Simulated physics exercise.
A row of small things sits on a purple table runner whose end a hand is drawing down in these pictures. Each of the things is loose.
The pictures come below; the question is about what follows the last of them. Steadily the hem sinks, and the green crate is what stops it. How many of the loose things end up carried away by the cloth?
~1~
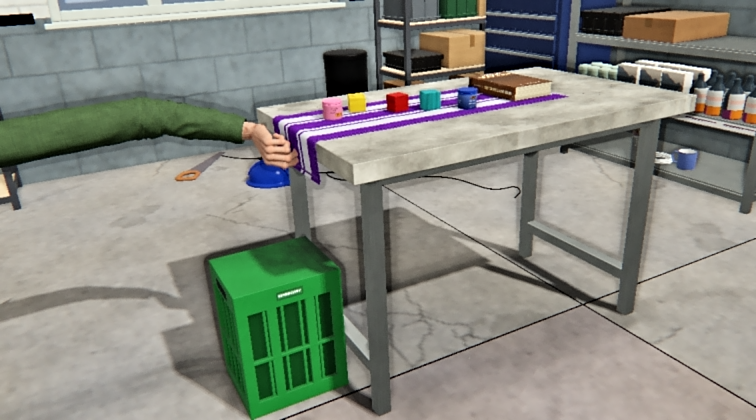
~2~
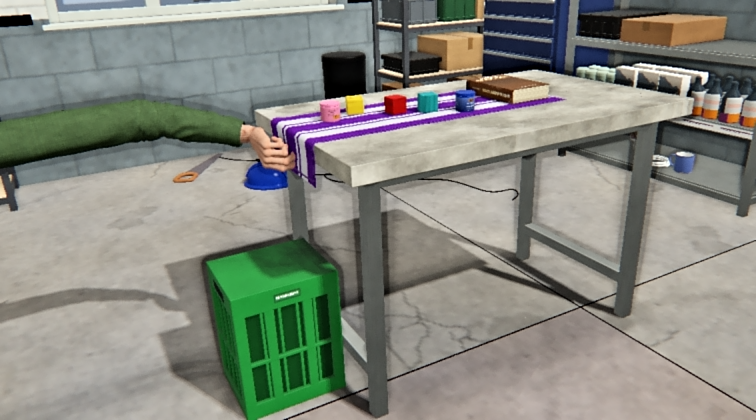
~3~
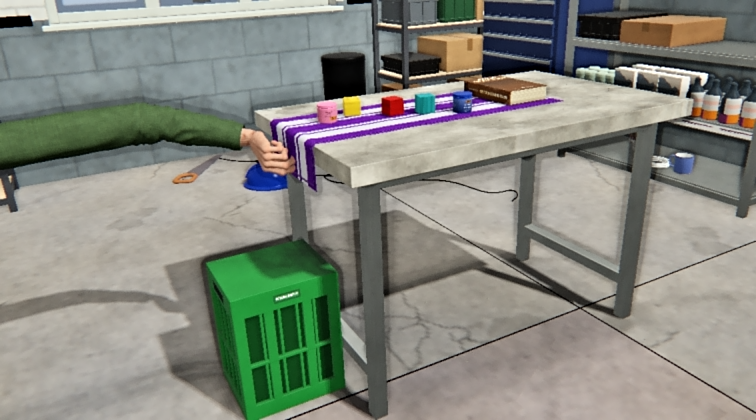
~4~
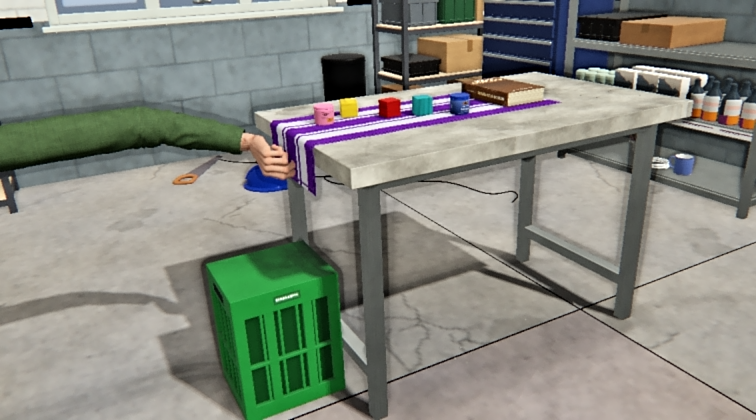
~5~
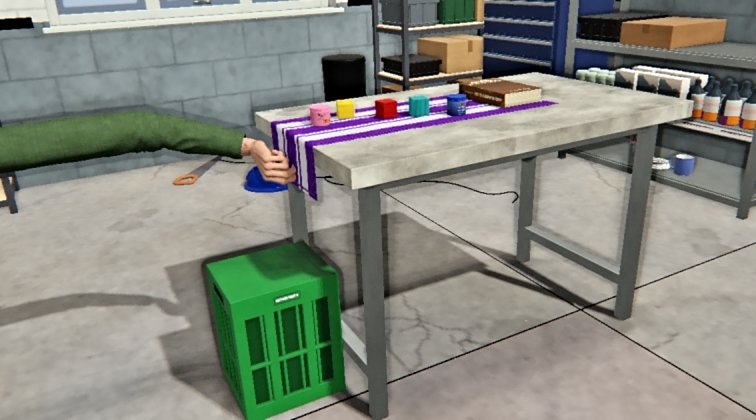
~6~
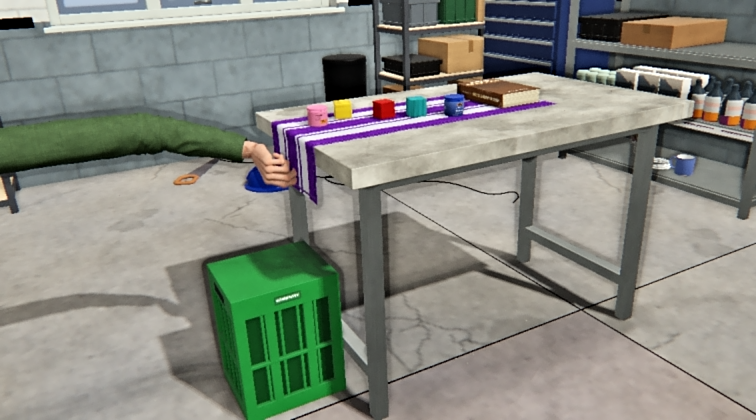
The count that falls away is going to be two.
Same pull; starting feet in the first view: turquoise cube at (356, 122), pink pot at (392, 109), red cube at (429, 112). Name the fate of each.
Result - turquoise cube lost; pink pot retained; red cube retained.
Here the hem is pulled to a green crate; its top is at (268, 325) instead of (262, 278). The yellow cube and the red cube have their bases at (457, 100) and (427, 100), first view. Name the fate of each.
The yellow cube stays aboard, and the red cube stays aboard.
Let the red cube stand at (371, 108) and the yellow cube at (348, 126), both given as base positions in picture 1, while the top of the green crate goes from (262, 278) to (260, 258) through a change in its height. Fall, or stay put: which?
The red cube stays aboard, and the yellow cube does not stay aboard.
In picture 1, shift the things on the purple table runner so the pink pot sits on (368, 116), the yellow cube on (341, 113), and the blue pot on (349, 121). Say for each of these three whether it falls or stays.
The pink pot will end up down, the yellow cube will end up down, and the blue pot will end up down.
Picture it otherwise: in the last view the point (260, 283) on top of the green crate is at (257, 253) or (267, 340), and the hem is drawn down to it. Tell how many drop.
The tally is 1 and 4.
Early on, hem near (298, 234); pink pot gone.
Midway, hem on the crate; pink pot and yellow cube gone.
Finally, hem on the crate; pink pot and yellow cube gone. The workbench loses two.
